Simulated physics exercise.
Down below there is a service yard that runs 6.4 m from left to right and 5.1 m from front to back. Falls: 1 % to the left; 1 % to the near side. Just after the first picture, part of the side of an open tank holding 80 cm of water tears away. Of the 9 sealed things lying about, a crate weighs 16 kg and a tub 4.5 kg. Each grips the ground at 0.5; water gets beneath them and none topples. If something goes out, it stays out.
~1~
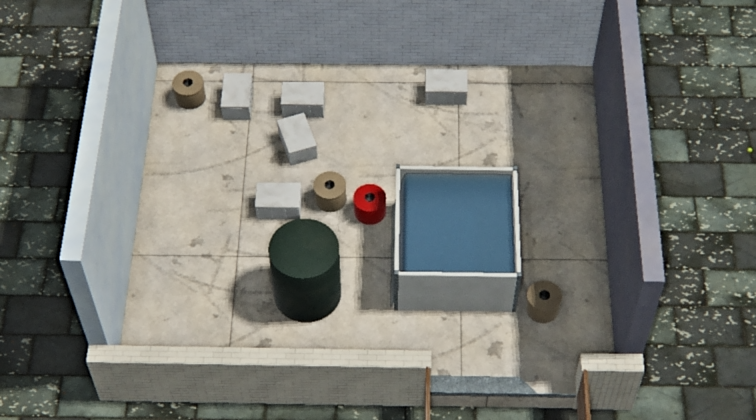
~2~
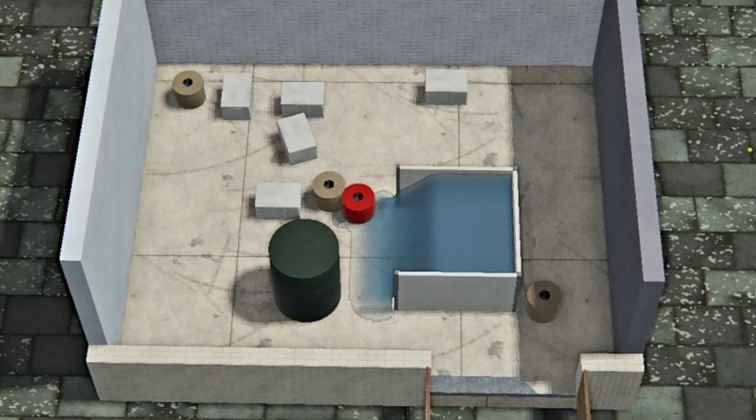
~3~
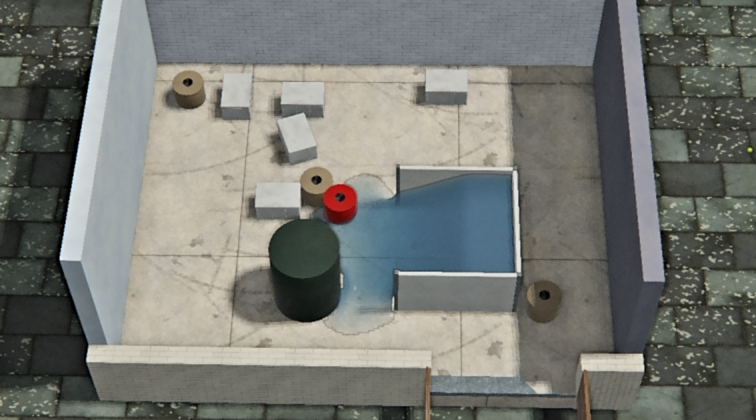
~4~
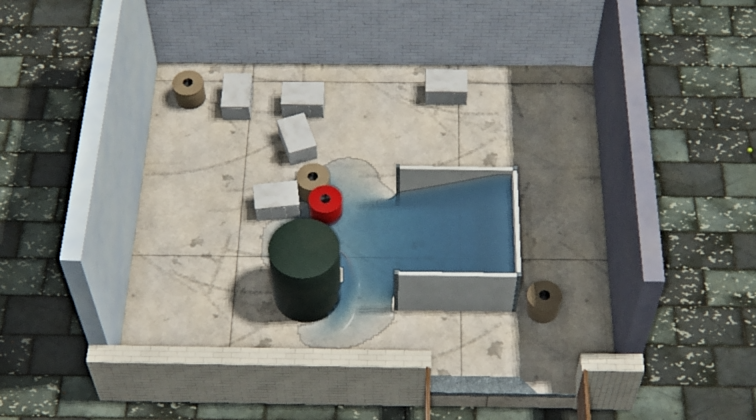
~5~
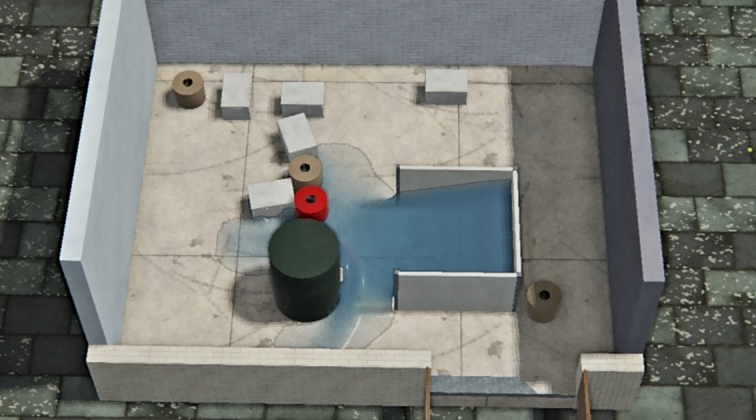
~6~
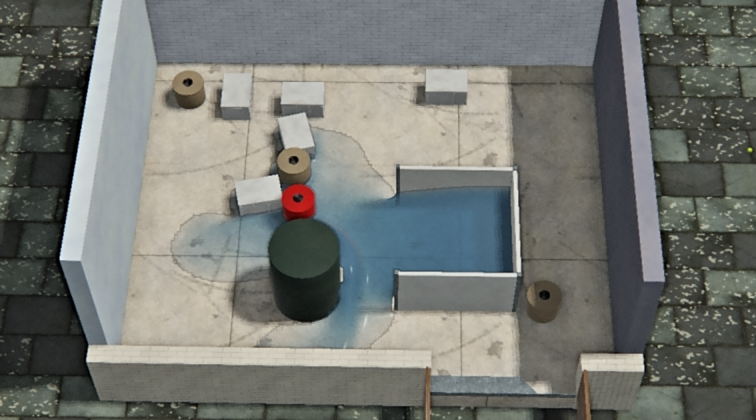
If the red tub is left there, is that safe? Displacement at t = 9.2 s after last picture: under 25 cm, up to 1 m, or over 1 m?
Long shift.
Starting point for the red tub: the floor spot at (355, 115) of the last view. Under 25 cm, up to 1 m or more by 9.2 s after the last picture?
As it turns out, it is swept away.
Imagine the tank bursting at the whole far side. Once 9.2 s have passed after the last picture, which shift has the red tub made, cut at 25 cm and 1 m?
In that case the red tub holds its place.
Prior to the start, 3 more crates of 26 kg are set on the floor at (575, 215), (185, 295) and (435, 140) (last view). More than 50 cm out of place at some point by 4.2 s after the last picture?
Well, in that order it's lower, higher and lower.
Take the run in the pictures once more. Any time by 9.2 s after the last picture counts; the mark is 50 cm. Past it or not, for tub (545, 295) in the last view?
Within.
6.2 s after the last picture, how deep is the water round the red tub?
About 8 cm.
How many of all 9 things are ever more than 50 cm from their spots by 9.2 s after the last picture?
By my tally, 8.
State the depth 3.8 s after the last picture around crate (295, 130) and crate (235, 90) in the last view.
I'd estimate 8 cm for the first and 7 cm for the second.
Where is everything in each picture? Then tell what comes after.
In the first frame, the red tub at (370, 197) rests on the ground; water covers 2.4 m2; 0 of 9 have shifted.
In the second frame, the red tub at (358, 197) rests on the ground, 16 cm from its start; water covers 3.4 m2; 1 of 9 have shifted.
In the third frame, the red tub at (340, 198), on the bottom, 40 cm from its start; 4.5 m2 under water; 2 of 9 have shifted.
In the fourth frame, the red tub at (325, 199) rests on the ground, 61 cm from its start; 5.7 m2 under water; 2 of 9 have shifted.
In the fifth frame, the red tub at (311, 199), afloat, 80 cm from its start; 6.9 m2 under water; 3 of 9 have shifted.
In the sixth frame, the red tub at (298, 198) floats, 97 cm from its start; 8.3 m2 under water; 3 of 9 have shifted.
Then, 1.2 s after the last picture the red tub is near (152, 157), 3.0 m from its start, afloat; 0 of 9 are out; 4 afloat.
Then, 3.8 s after the last picture the red tub is near (156, 164), 3.0 m from its start, afloat; 0 of 9 are out; 5 afloat.
Then, 6.2 s after the last picture the red tub is near (148, 285), 3.2 m from its start, afloat; 0 of 9 are out; 4 afloat.
Then, 9.2 s after the last picture the red tub is near (244, 342), 2.7 m from its start, afloat; 0 of 9 are out; 4 afloat.
